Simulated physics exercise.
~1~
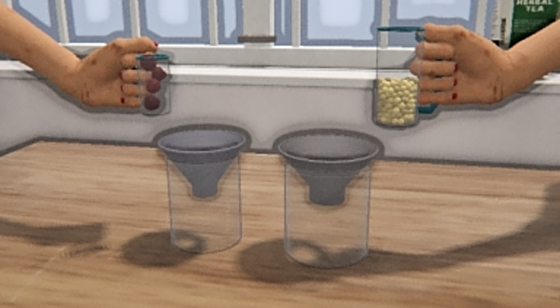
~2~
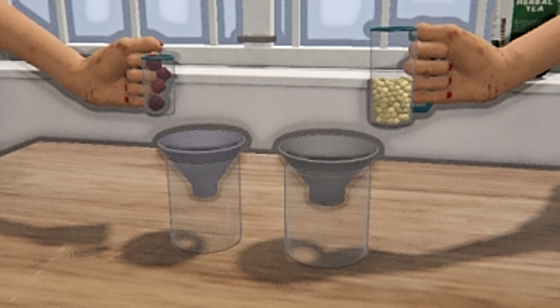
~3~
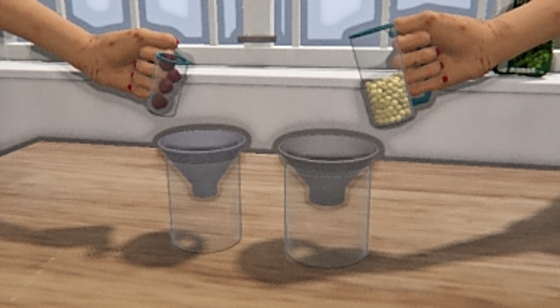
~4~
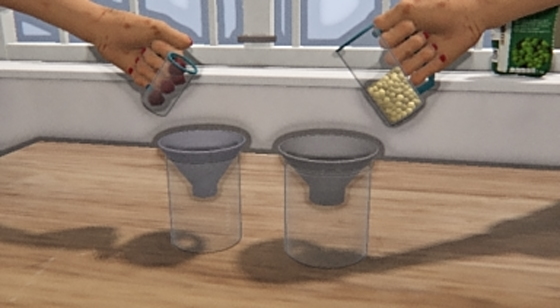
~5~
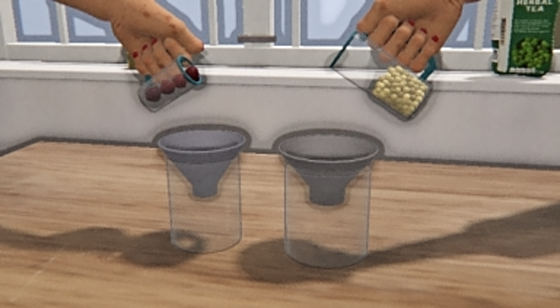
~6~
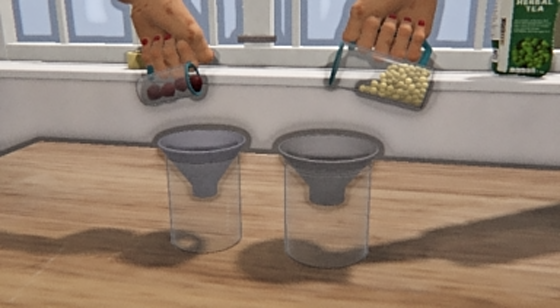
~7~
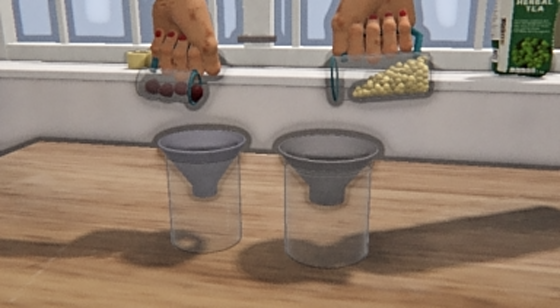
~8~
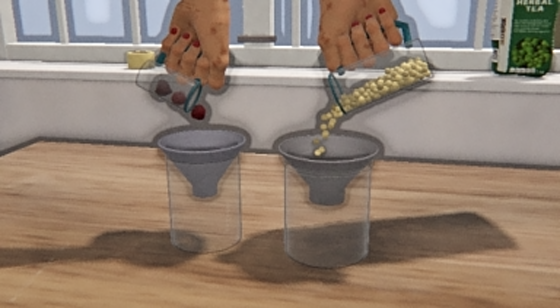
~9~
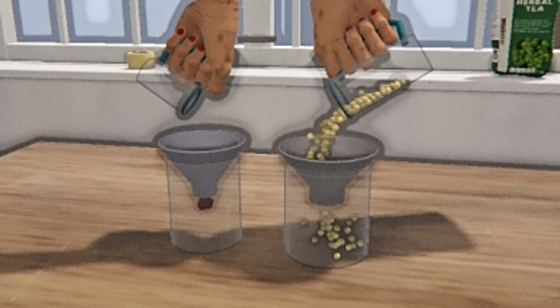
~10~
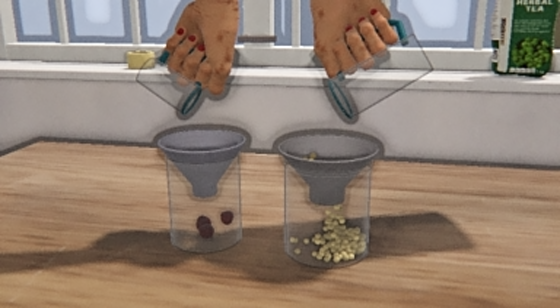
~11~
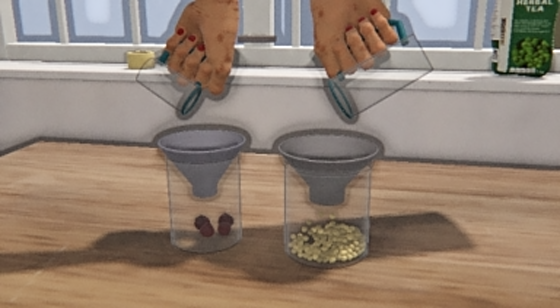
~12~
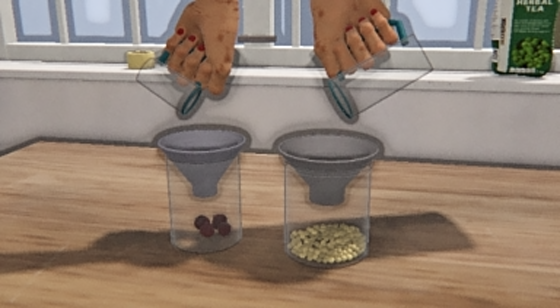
Two hands hold clear cups above a wooden table by a window, seen from the front, the left cup holding a few dark red balls and the right one many small pale yellow pieces. Below them stand two clear jars topped with grey funnels, and a green box sits at the right. The hands move slightly inward and tip the cups onto their sides. The yellow pieces begin spilling first, then the dark balls drop too as both cups turn upside down. Everything passes through the funnels and settles in the jars, leaving both funnels and cups empty.
